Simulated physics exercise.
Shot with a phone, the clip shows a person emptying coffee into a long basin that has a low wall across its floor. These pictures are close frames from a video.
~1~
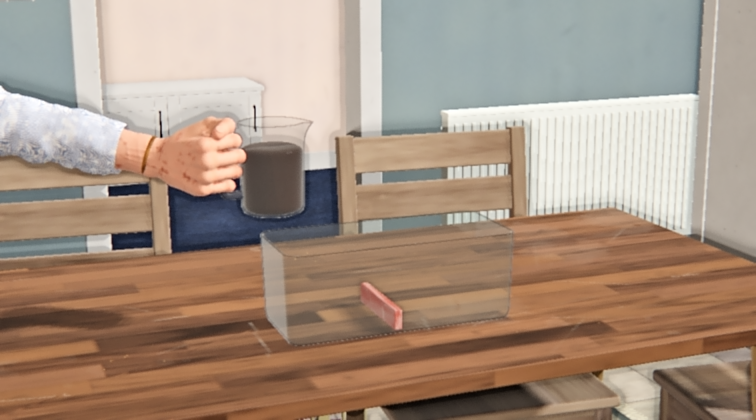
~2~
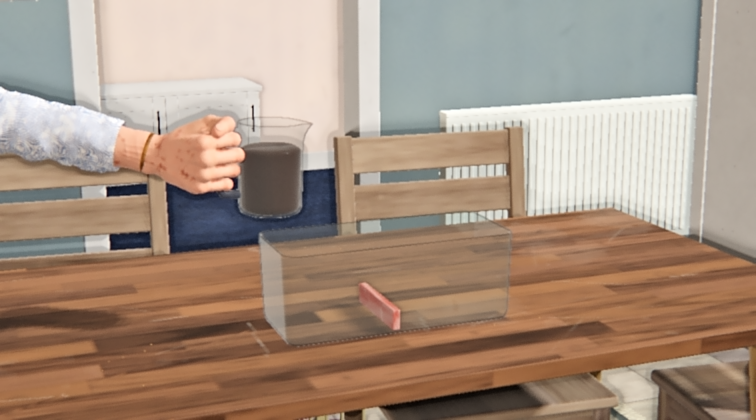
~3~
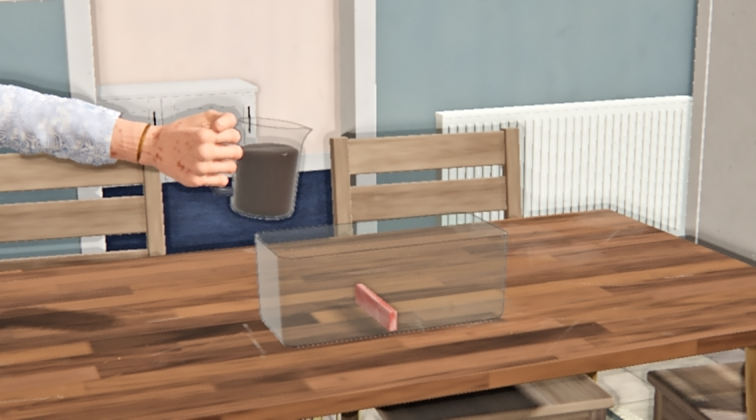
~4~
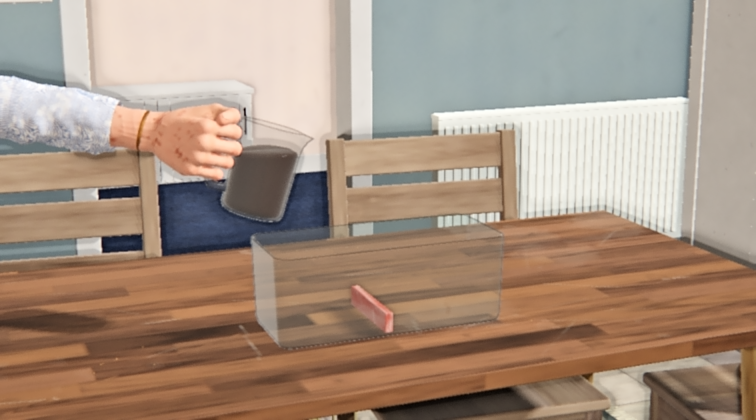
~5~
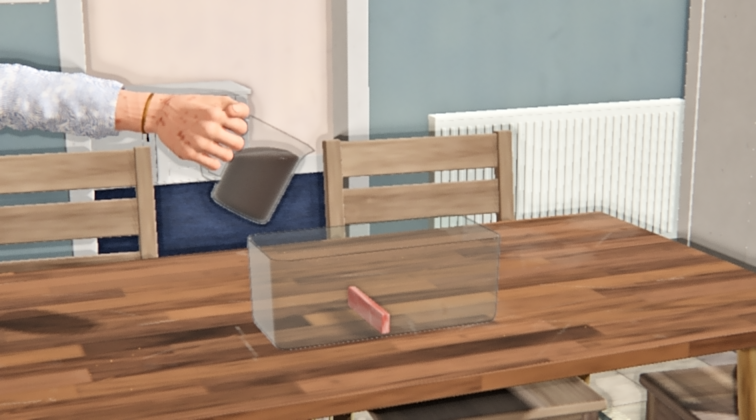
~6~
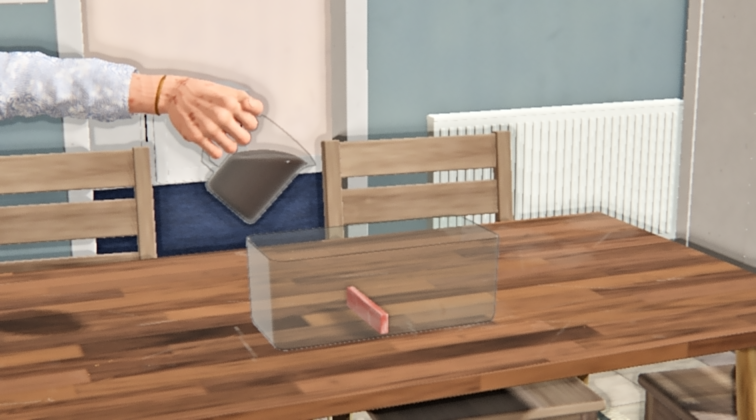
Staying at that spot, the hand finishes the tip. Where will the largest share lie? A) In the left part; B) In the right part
In the left part.
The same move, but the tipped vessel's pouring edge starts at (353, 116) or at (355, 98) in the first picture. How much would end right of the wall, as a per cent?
90 %, then 90 %.
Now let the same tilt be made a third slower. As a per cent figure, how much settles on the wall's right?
I'd say close to 10 %.
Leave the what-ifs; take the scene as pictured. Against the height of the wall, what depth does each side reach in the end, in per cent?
Left 60 %, right 10 %.
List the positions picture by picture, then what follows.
Tilt 0°; pouring edge (313, 120); surface from (241, 149) to (299, 145); the long basin's rim runs from (272, 246) to (494, 222); the wall's top is at (381, 297), in the first picture.
Tilt 2°; pouring edge (312, 122); surface from (240, 149) to (299, 145), in the second picture.
Tilt 8°; pouring edge (313, 128); surface from (237, 150) to (296, 147), in the third picture.
Tilt 17°; pouring edge (314, 137); surface from (234, 155) to (295, 149), in the fourth picture.
Tilt 30°; pouring edge (315, 150); surface from (224, 169) to (297, 153), in the fifth picture.
Tilt 44°; pouring edge (316, 164); surface from (215, 173) to (303, 157), in the sixth picture.
A moment on, the tilt is 106° and 59 per cent is still to pour, 19 is left of the wall and 0 right of it.
Next, the tilt is 112° and 13 per cent is still to pour, 74 is left of the wall and 2 right of it.
Then the tilt is 112° and 1 per cent is still to pour, 87 is left of the wall and 7 right of it.
Later the tilt is 112° and 0 per cent is still to pour, 87 is left of the wall and 10 right of it.
Finally, 87 per cent lies left of the wall, 10 right of it and 3 outside.
